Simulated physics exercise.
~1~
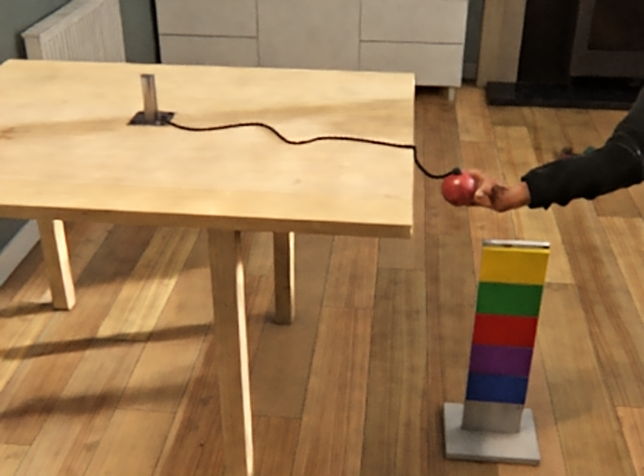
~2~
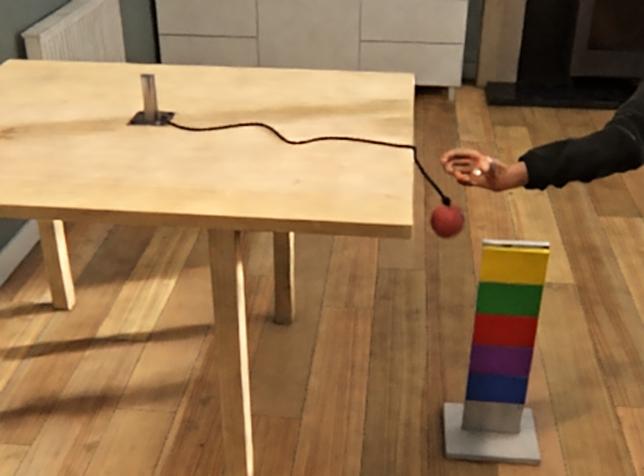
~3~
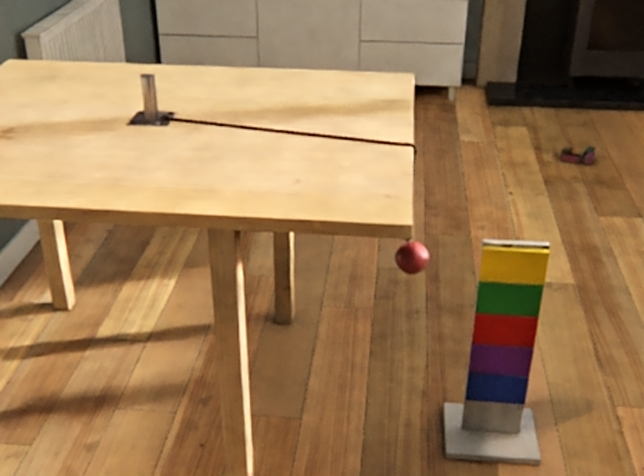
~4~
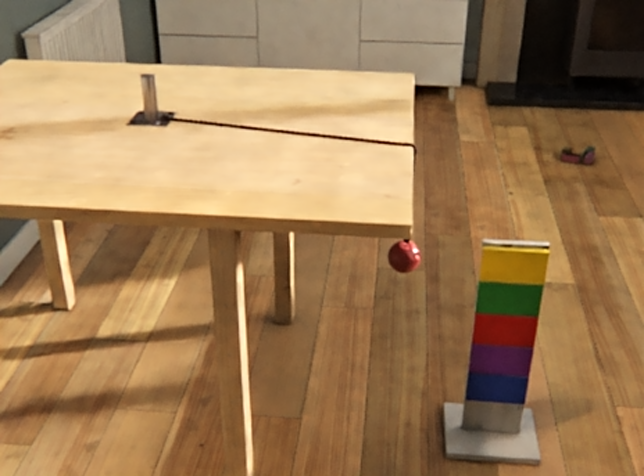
On a pale wooden table in a room with floorboards, a dark cord runs from a small post to a red ball held by a hand, which lets go and withdraws; the ball drops, swings left and ends hanging beside the table edge, level with the striped board's yellow band.
